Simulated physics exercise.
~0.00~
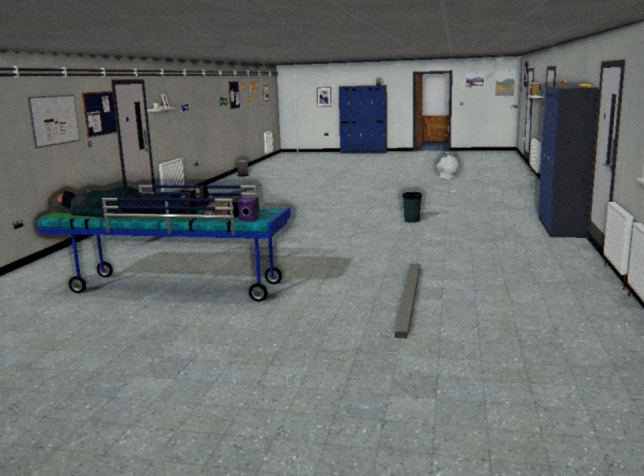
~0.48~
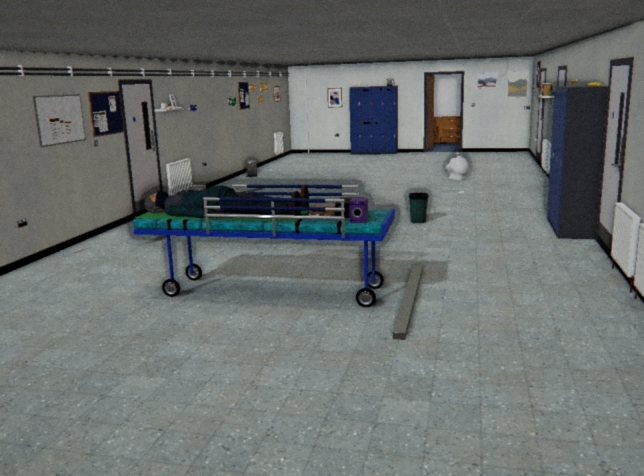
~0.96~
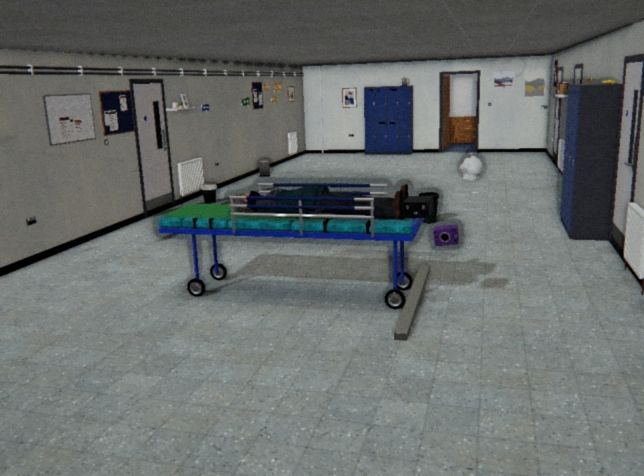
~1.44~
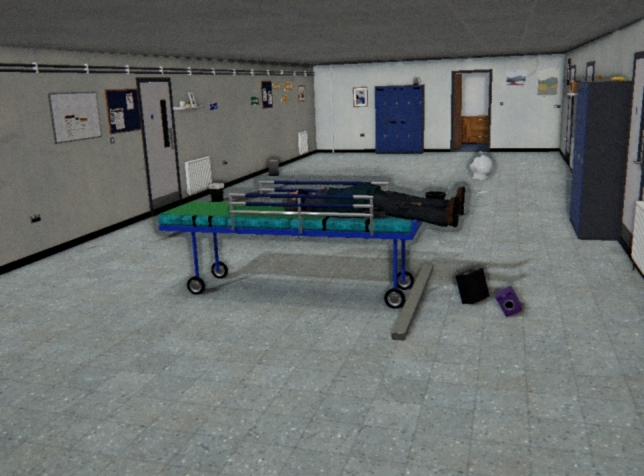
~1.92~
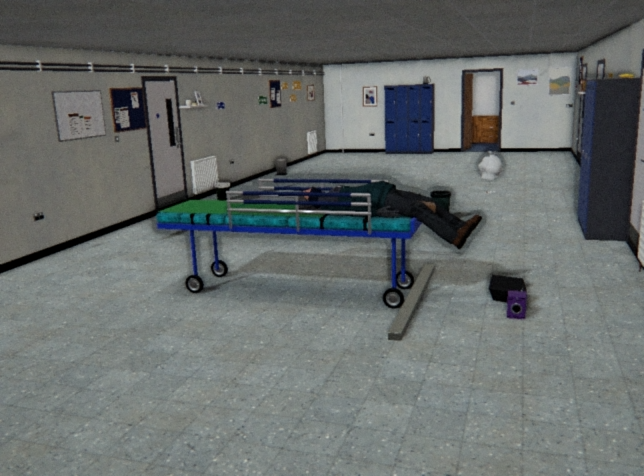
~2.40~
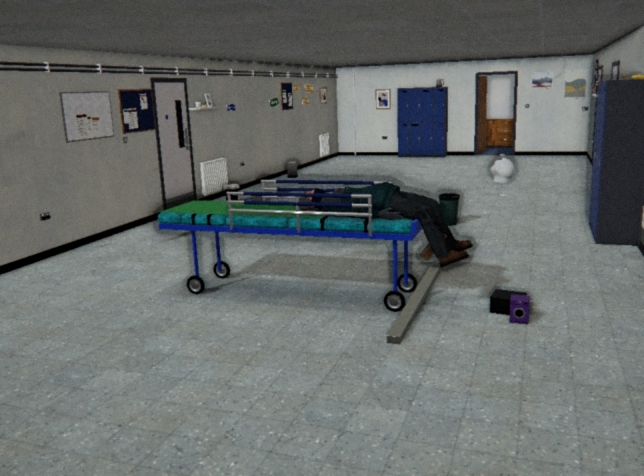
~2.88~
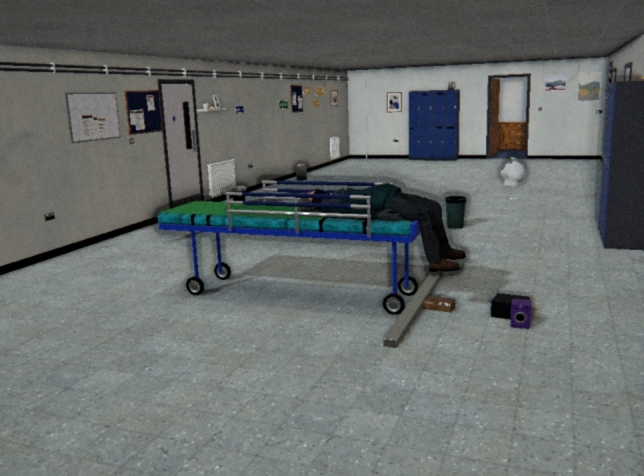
A long, grey-tiled room with blue lockers, a wooden door at the far end and a green bin is seen from slightly above, the view drifting gently sideways. A blue-framed trolley with a teal top rolls right, carrying a limp, dark-clothed person lying feet first, with a purple pump and other loose items. It stops level at a grey floor sill. The person slides on toward the right end as the pump and a black case tumble to the floor. The legs pass the end and droop, a brown box drops, and the person settles with lower legs hanging down.
